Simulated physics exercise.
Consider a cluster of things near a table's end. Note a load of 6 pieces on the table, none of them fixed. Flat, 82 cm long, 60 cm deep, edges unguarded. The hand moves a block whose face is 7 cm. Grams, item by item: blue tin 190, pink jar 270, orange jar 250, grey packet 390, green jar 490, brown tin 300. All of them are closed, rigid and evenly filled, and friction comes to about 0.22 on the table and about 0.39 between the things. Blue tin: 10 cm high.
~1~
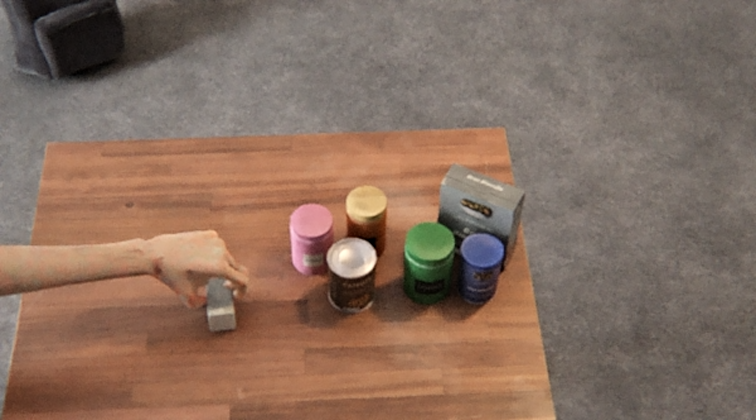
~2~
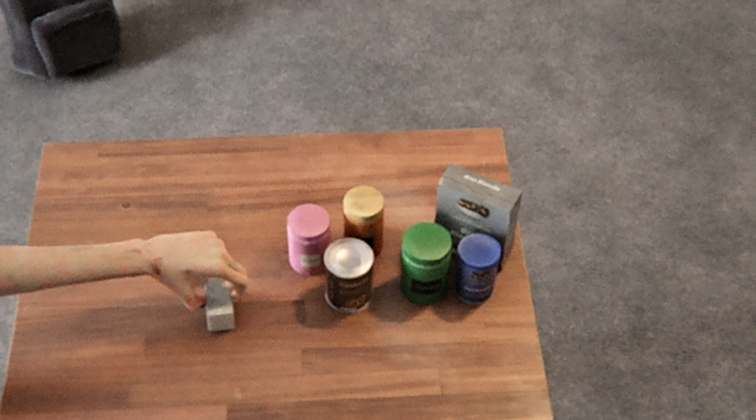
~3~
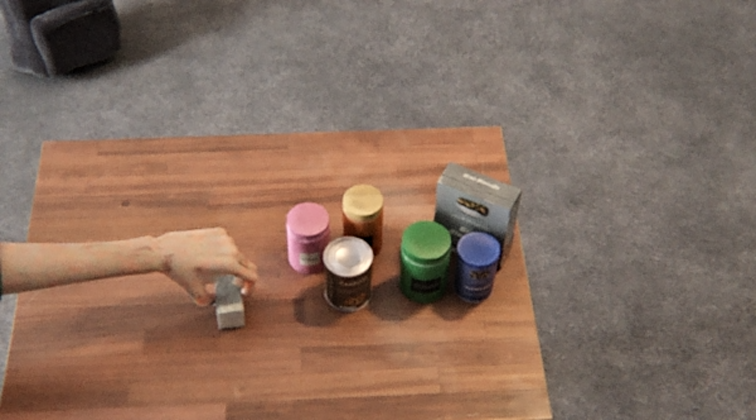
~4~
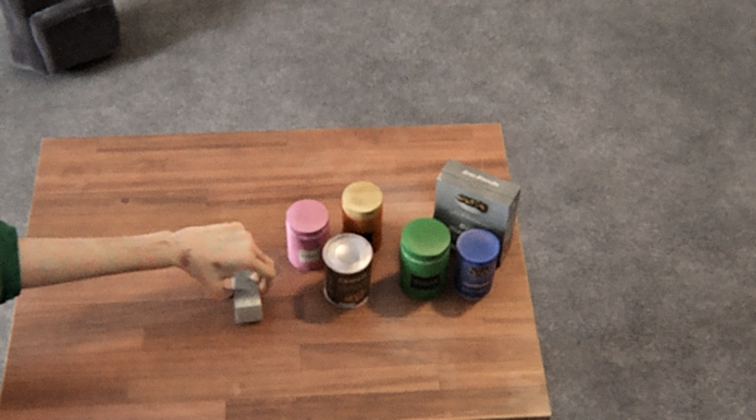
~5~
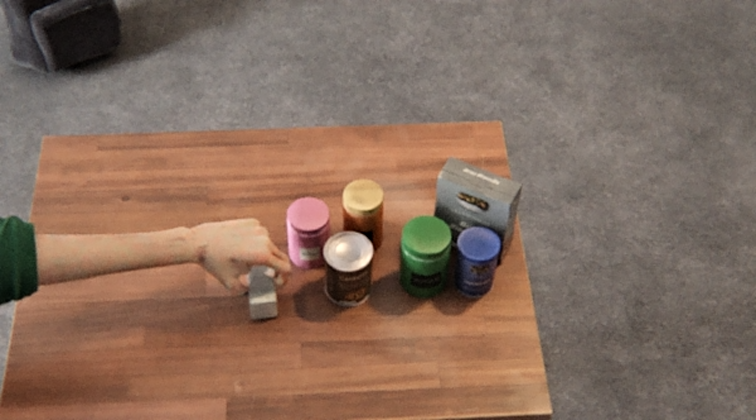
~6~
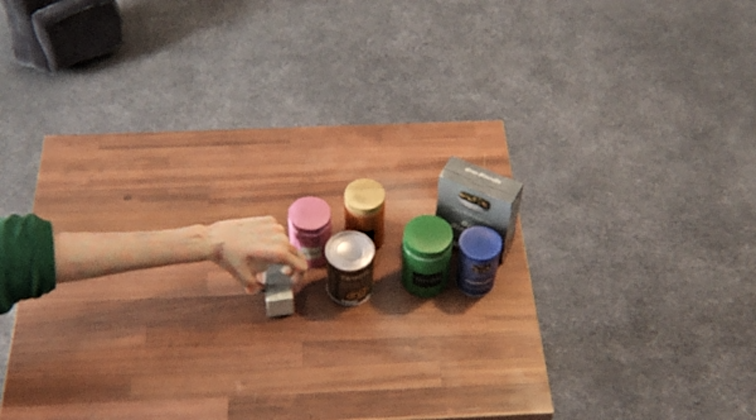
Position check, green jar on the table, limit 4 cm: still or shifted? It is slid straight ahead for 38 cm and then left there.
It is shoved away.
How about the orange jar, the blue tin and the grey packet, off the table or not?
When everything stops, the orange jar is still in bounds, the blue tin is out of bounds, and the grey packet is still in bounds.
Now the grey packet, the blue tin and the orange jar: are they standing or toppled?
In the last frame the grey packet remains up, the blue tin does not stay up and the orange jar remains up.
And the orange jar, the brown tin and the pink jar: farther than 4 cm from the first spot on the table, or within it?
Orange jar: Remains in place; brown tin: Is displaced; pink jar: Remains in place.
Then, 0.70 s past the last view, pusher on by 25 cm; green jar shifted 6 cm near (463, 251); brown tin shifted 10 cm; blue tin shifted 5 cm.
Then, 1.20 s past the last view, pusher on by 37 cm; blue tin and green jar now off the table; brown tin shifted 22 cm; grey packet shifted 2 cm.
Then, 1.40 s past the last view, pusher on by 38 cm; brown tin shifted 23 cm; grey packet shifted 2 cm.
Then, 1.70 s past the last view, as before.
Finally, off the table, blue tin and green jar; not toppled but over 4 cm from the start, brown tin; the other 3 still in place (within 4 cm).
